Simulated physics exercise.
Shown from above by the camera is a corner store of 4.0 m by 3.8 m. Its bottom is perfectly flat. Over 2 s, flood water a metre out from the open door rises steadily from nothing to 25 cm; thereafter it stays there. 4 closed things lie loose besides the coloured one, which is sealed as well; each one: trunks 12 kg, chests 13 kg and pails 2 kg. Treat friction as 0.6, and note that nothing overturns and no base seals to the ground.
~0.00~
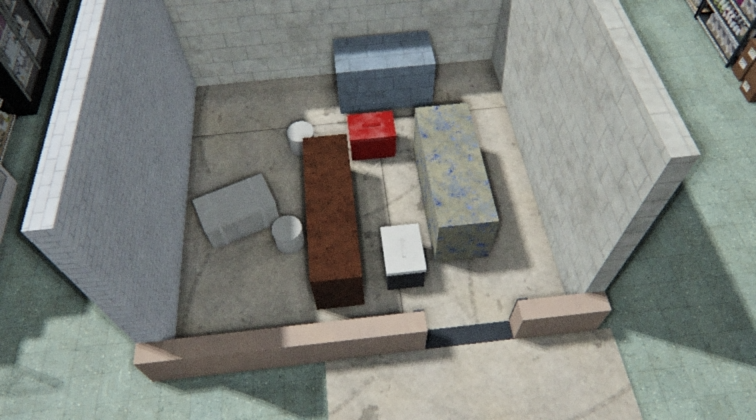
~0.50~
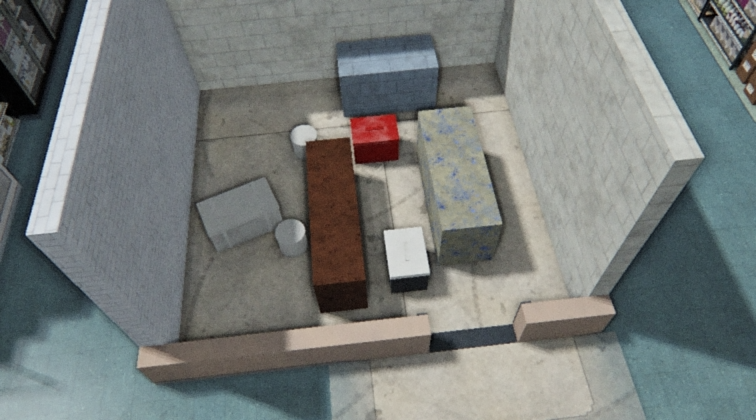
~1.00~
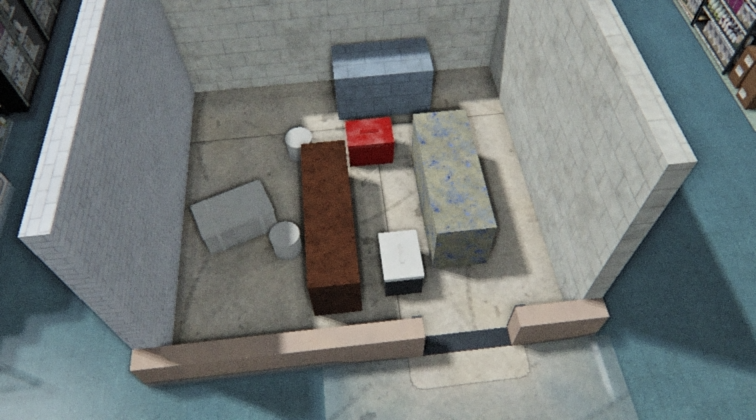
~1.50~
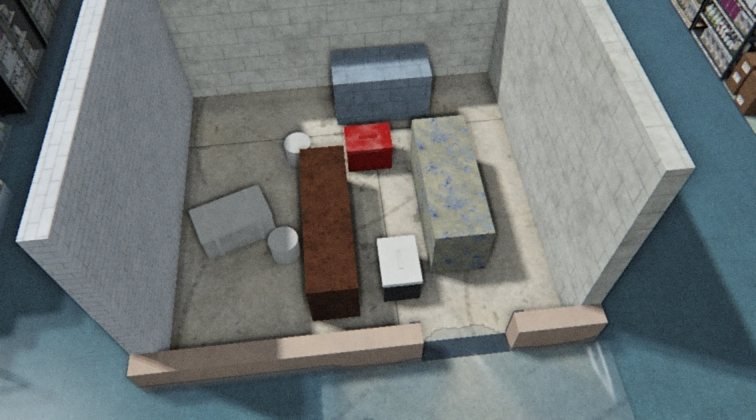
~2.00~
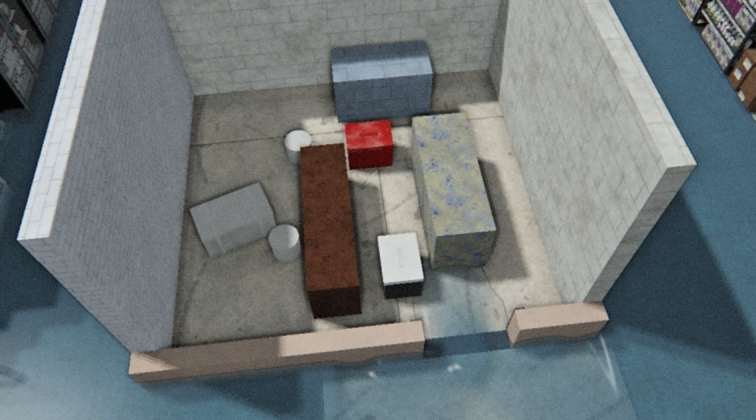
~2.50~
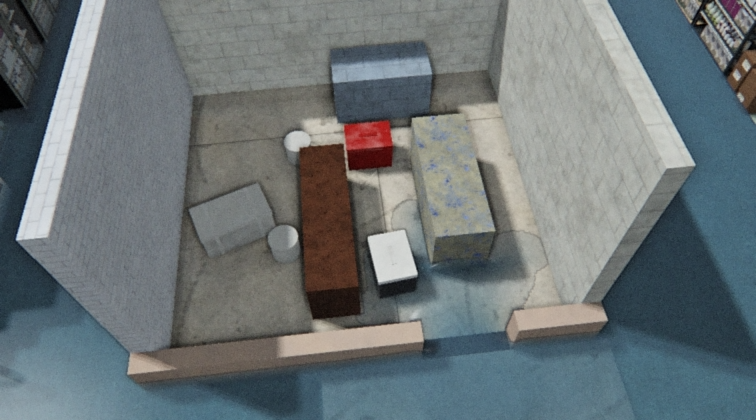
A long brown block stands near the middle of a grey-walled corner store seen from above, its low front wall broken by a gap. A mottled blue-and-yellow block stands to its right, a blue-grey one at the back beside a red chest, with a grey box and two pale pails left and a white-topped chest between. The view shifts slightly as water spreads outside, enters through the gap, and the white-topped chest slides slightly left.
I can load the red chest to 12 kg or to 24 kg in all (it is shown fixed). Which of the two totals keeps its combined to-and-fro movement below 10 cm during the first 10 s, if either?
Neither does.
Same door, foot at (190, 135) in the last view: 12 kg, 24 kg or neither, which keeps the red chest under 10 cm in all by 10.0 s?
So neither mass does it.
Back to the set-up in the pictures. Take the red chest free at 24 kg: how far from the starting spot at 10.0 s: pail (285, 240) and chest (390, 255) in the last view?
In that order: 10 cm, 150 cm.
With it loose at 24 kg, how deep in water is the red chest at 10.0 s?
Depth: Approx. 8 cm.
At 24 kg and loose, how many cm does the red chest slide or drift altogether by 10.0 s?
About 120 cm.
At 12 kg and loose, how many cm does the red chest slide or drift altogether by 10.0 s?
I'd say roughly 250 centimetres in all.
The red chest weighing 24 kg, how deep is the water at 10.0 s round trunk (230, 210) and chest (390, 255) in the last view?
6 and 16 cm.
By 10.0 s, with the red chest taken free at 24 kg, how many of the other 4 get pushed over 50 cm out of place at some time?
That comes to 2.
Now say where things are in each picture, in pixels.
The red chest at (371, 125), on the bottom; 0.0 m2 under water; 0 of 5 have shifted, in the first frame.
The red chest at (374, 129), on the bottom; water covers 0.0 m2; 0 of 5 have shifted, in the second frame.
The red chest at (369, 132) rests on the ground; water covers 0.0 m2; 0 of 5 have shifted, in the third frame.
The red chest at (368, 137) rests on the ground; water covers 0.0 m2; 0 of 5 have shifted, in the fourth frame.
The red chest at (369, 135), on the bottom; water covers 0.6 m2; 0 of 5 have shifted, in the fifth frame.
The red chest at (368, 135), on the bottom; water covers 1.6 m2; 1 of 5 have shifted, in the sixth frame.
After 3.5 s the red chest would be 8 cm from its start with 12 kg and 1 cm from its start with 24 kg; 6 cm of water round it then.
After 4.5 s the red chest would be 40 cm from its start with 12 kg and 22 cm from its start with 24 kg; 6 cm of water round it then.
After 7.0 s the red chest would be 41 cm from its start with 12 kg and 38 cm from its start with 24 kg; 7 cm of water round it then.
After 10.0 s the red chest would be 162 cm from its start with 12 kg and 97 cm from its start with 24 kg; 8 cm of water round it then.
